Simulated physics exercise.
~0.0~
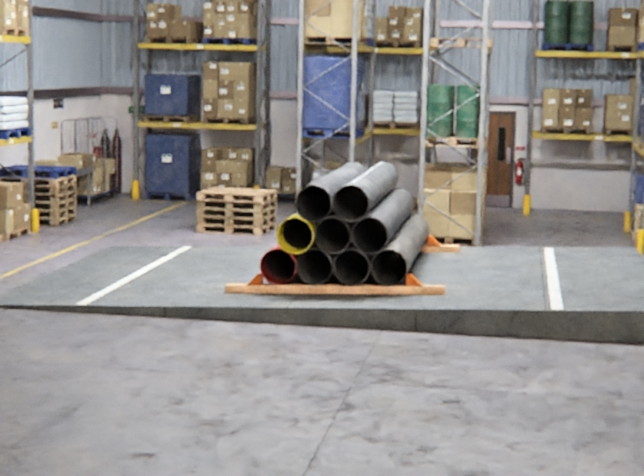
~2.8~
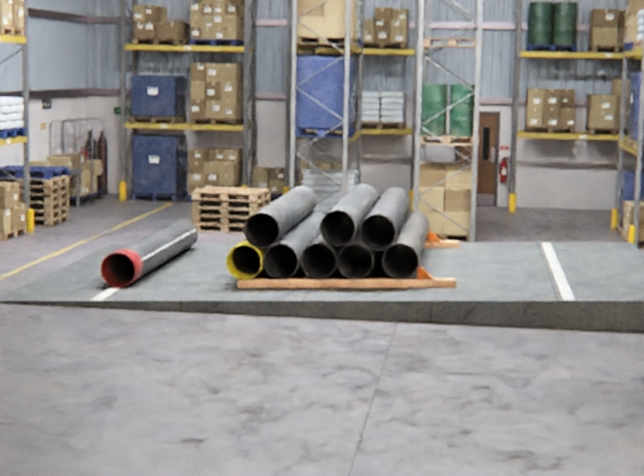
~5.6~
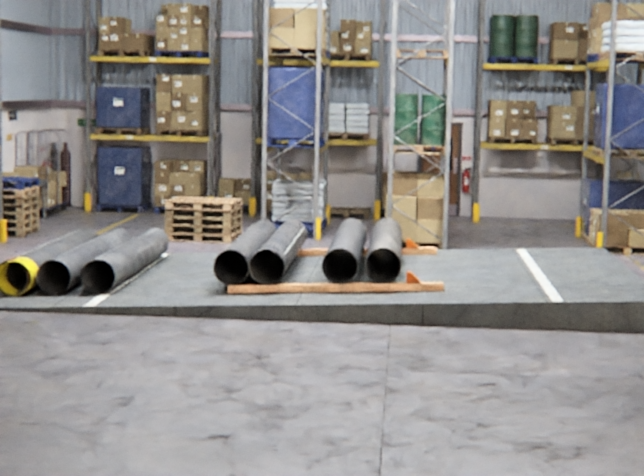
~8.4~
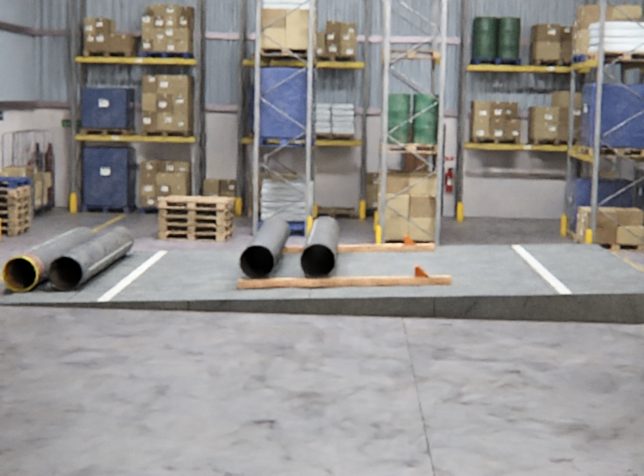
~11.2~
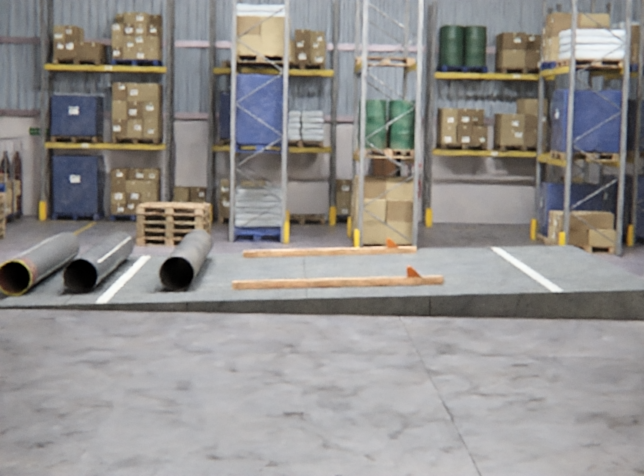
Stacked dark pipes collapsing and rolling left in a warehouse, red-rimmed one leading and yellow following, until the wooden bearers lie empty.
